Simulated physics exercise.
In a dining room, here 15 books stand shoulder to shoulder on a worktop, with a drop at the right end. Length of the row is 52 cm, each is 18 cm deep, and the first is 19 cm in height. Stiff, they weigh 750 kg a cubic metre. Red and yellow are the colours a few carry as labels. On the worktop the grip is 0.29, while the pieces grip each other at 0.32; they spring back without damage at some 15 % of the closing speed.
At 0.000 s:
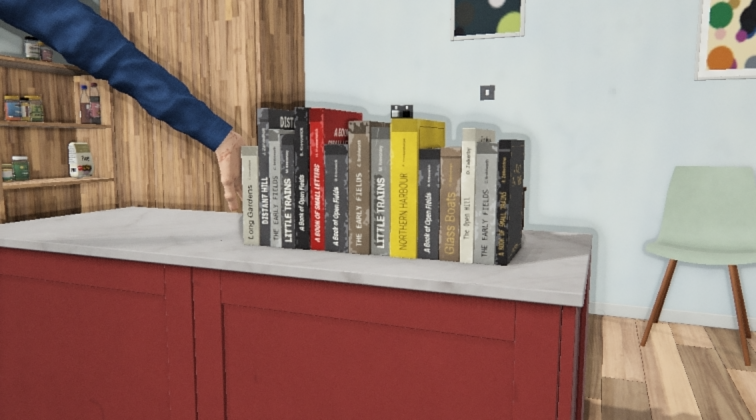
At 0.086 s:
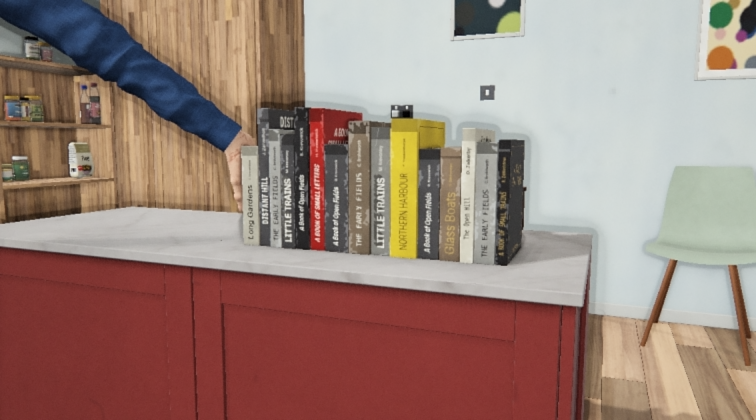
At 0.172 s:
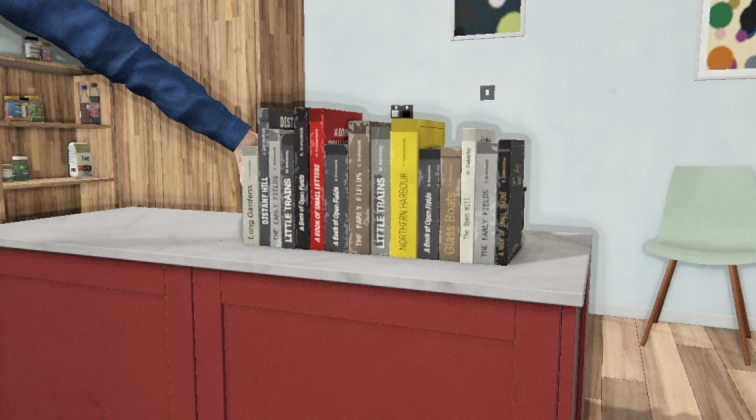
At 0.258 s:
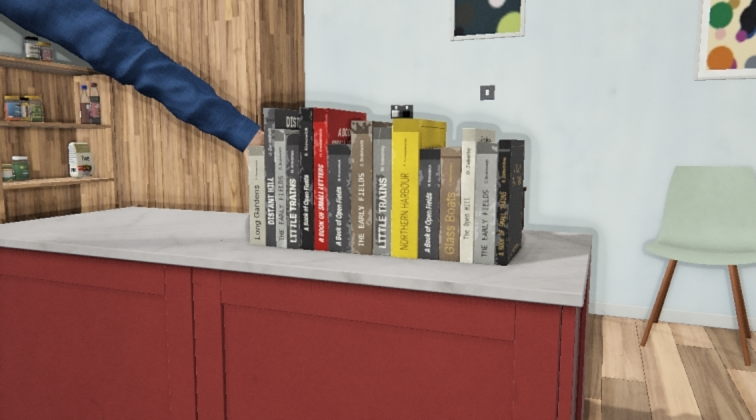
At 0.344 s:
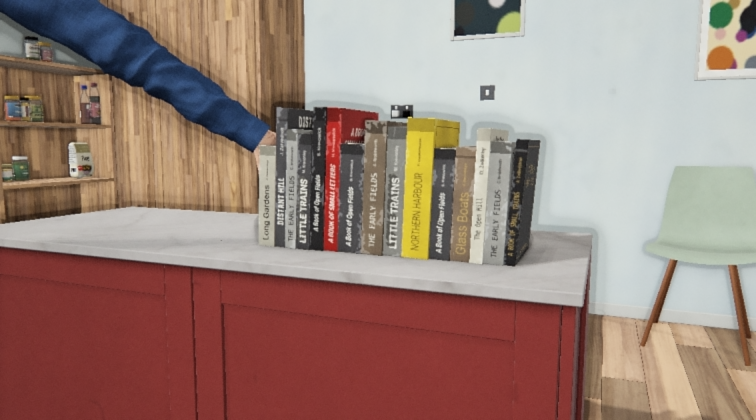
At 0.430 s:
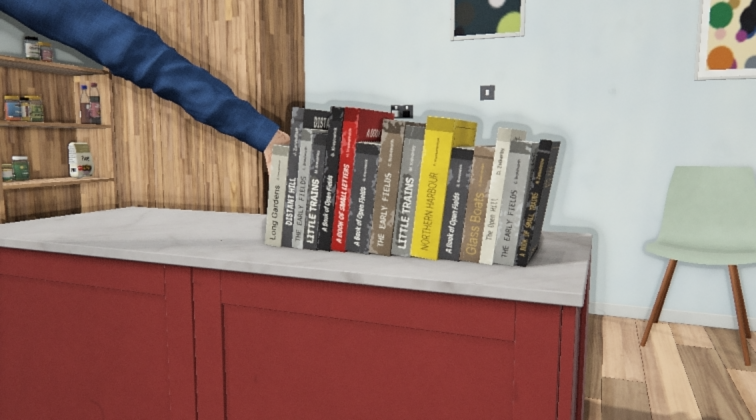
We see a blue-sleeved arm reach a row of upright books on a worktop and push the left end, and the books, including a red one and a yellow one, slide right and begin leaning slightly to the right.
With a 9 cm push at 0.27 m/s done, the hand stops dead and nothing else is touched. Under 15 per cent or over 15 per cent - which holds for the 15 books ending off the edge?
It comes to over 15 per cent of the lot.
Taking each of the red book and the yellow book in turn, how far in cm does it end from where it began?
Approx. distance from start in cm - red 10, yellow 20.
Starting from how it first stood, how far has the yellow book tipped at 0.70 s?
Something like 30°, more or less.
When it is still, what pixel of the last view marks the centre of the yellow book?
End point in last frame: Roughly (525, 213).
By 0.70 s, none of the 15 books off the edge, 15 disturbed; yellow book tilted 30°; red book tilted 30°.
By 1.16 s, 3 of the 15 books off the edge; yellow book tilted 51°; red book tilted 37°.
When it is over (1.6 s), 4 of the 15 books off the edge; yellow book tilted 64°; red book tilted 38°. That is 27 per cent. In pixels of the last frame, middles, yellow book near (525, 213), red book near (394, 189).
